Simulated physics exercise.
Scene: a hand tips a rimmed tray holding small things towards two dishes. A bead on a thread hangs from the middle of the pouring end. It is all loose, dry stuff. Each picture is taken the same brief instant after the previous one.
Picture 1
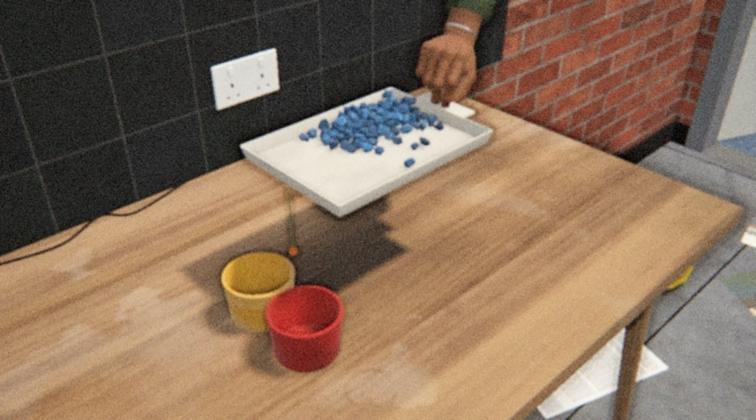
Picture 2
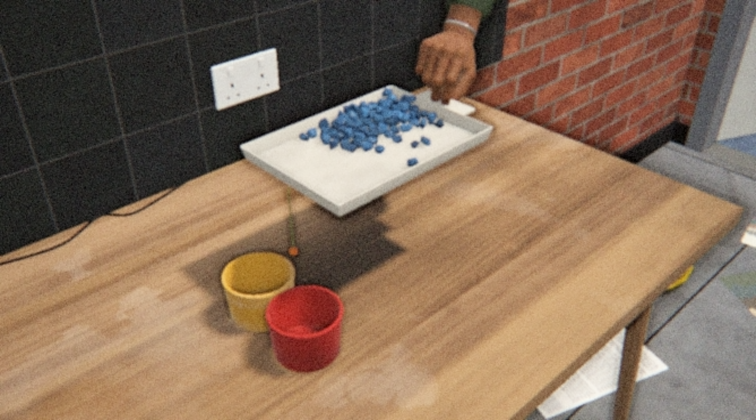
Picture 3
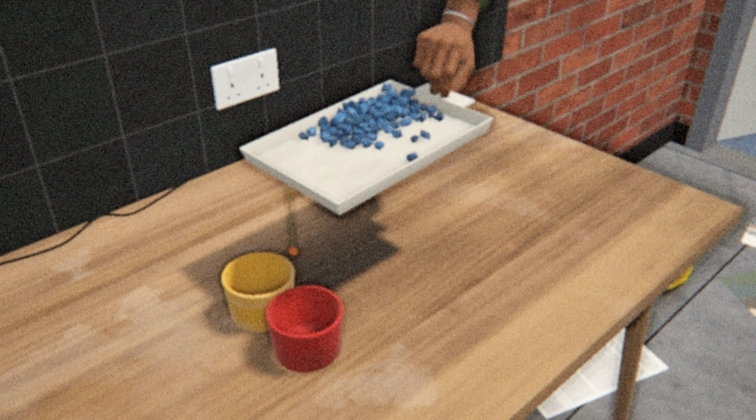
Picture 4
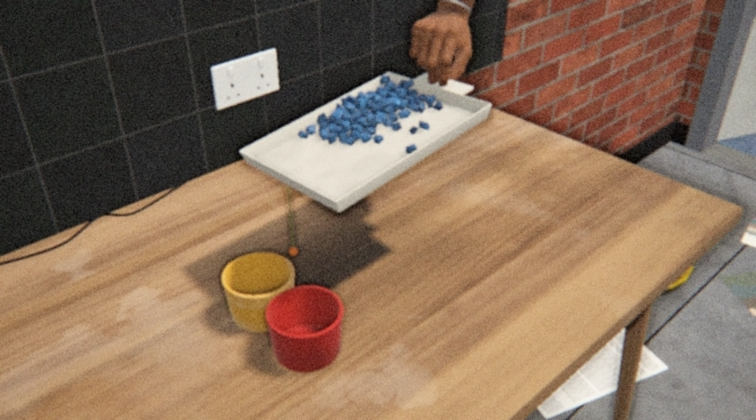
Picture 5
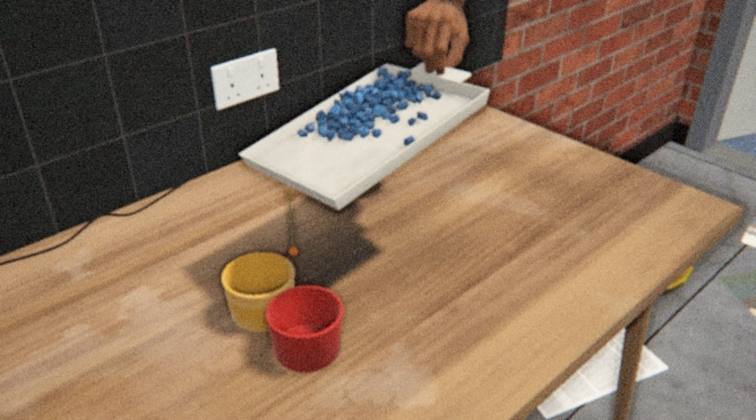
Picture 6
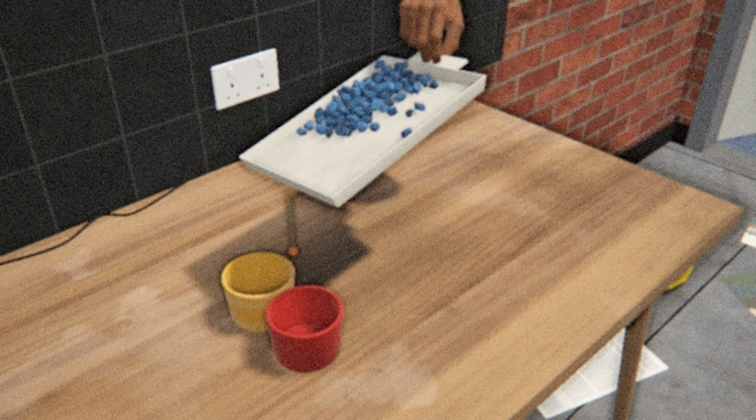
A hand with a light band at the wrist grips the far end of a pale rimmed tray above a wooden table, seen from above at an angle, with black tiles and red brick behind. Blue stones lie heaped towards the tray's far end, while a yellow dish and a red dish sit below, near a small orange bead. The hand slowly raises the far end, tilting the tray gradually towards its near left corner, while the stones stay bunched and the camera holds still.
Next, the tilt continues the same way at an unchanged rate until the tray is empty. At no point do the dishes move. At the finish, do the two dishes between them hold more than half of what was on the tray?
No.
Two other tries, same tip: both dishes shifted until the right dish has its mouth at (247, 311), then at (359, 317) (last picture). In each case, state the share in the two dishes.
0 and 0 in a hundred.
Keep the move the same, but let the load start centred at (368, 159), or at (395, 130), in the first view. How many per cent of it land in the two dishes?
Around 20 percent the first time and around 10 percent the second time.
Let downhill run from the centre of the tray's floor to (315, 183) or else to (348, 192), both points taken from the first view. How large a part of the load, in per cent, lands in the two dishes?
70 and 50 per cent, in that order.
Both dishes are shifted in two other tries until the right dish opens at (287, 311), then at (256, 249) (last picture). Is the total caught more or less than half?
Well, the minor share the first time and the bulk the second time.
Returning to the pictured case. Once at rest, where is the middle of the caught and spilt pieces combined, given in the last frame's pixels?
Somewhere close to (237, 269) in the last picture.
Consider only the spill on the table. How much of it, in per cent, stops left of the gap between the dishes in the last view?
Near 90 in a hundred.
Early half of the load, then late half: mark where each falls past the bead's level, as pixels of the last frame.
The opening part goes through (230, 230); what follows goes through (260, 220).
Just after the last frame, tray tipped steeply; almost all on the tray; just a few outside both; about a tenth in the air.
A moment on, tray tipped past a quarter turn; about a tenth on the tray; about a tenth in the left dish; the larger part outside both; about a tenth in the air.
Further on, tray tipped past a quarter turn; about a tenth in the left dish; almost all outside both.
When it is over, tray tipped past a quarter turn; not one in the right dish; about a tenth in the left dish; almost all outside both.
